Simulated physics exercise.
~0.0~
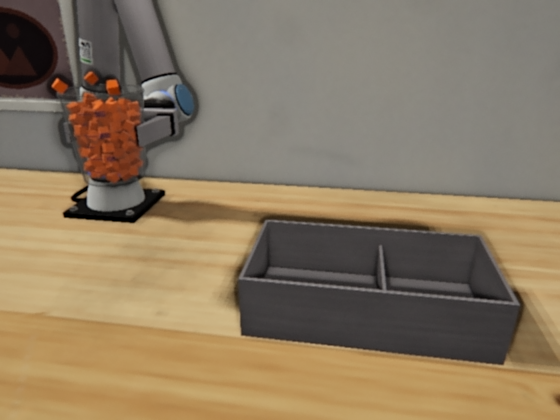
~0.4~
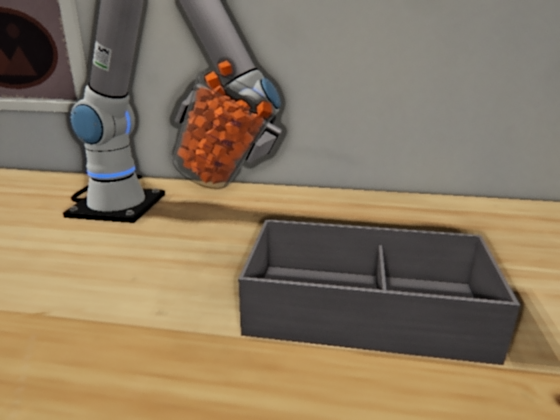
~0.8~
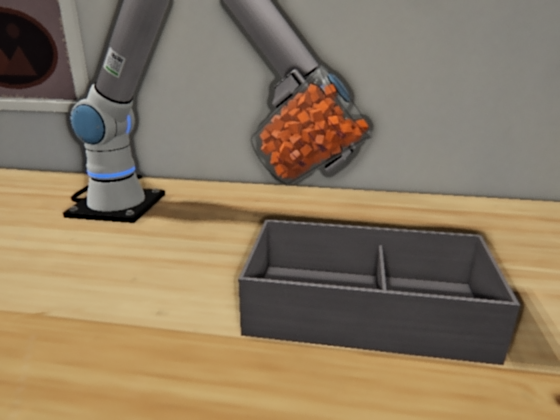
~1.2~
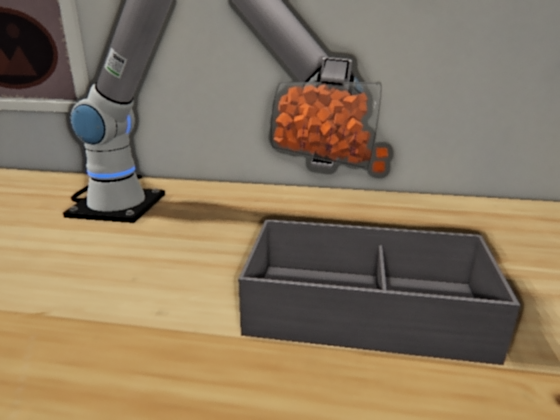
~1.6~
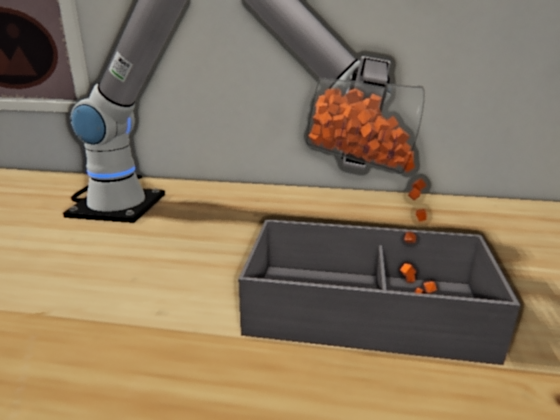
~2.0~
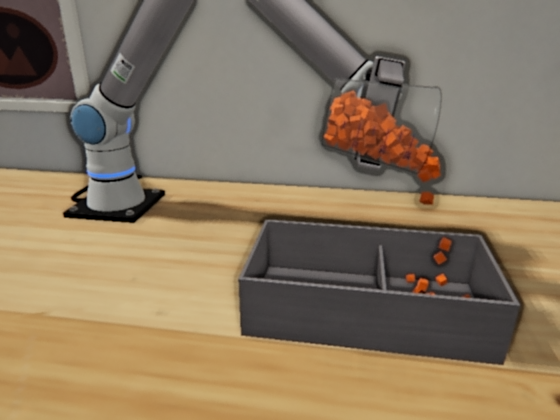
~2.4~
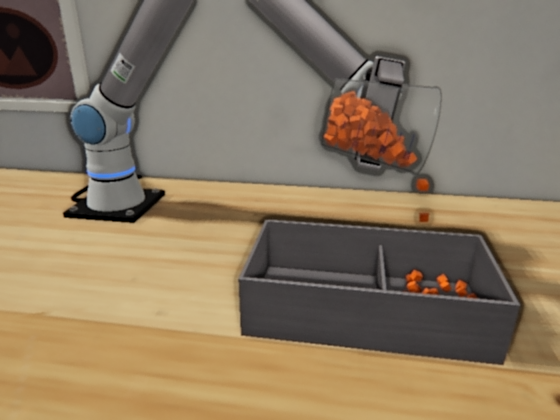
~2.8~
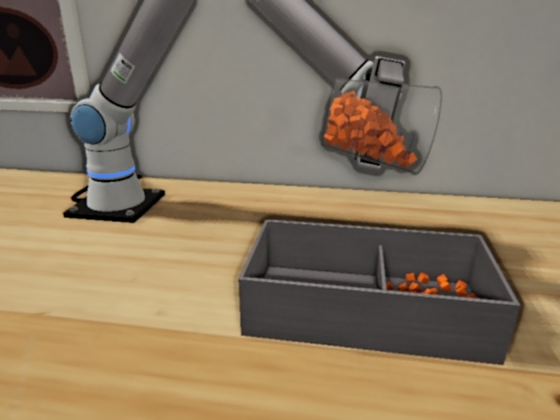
A robot arm carried a clear beaker heaped with orange cubes to the right, tipped it onto its side above a divided grey box, and spilled some cubes into the right-hand section, then held still with many left inside.
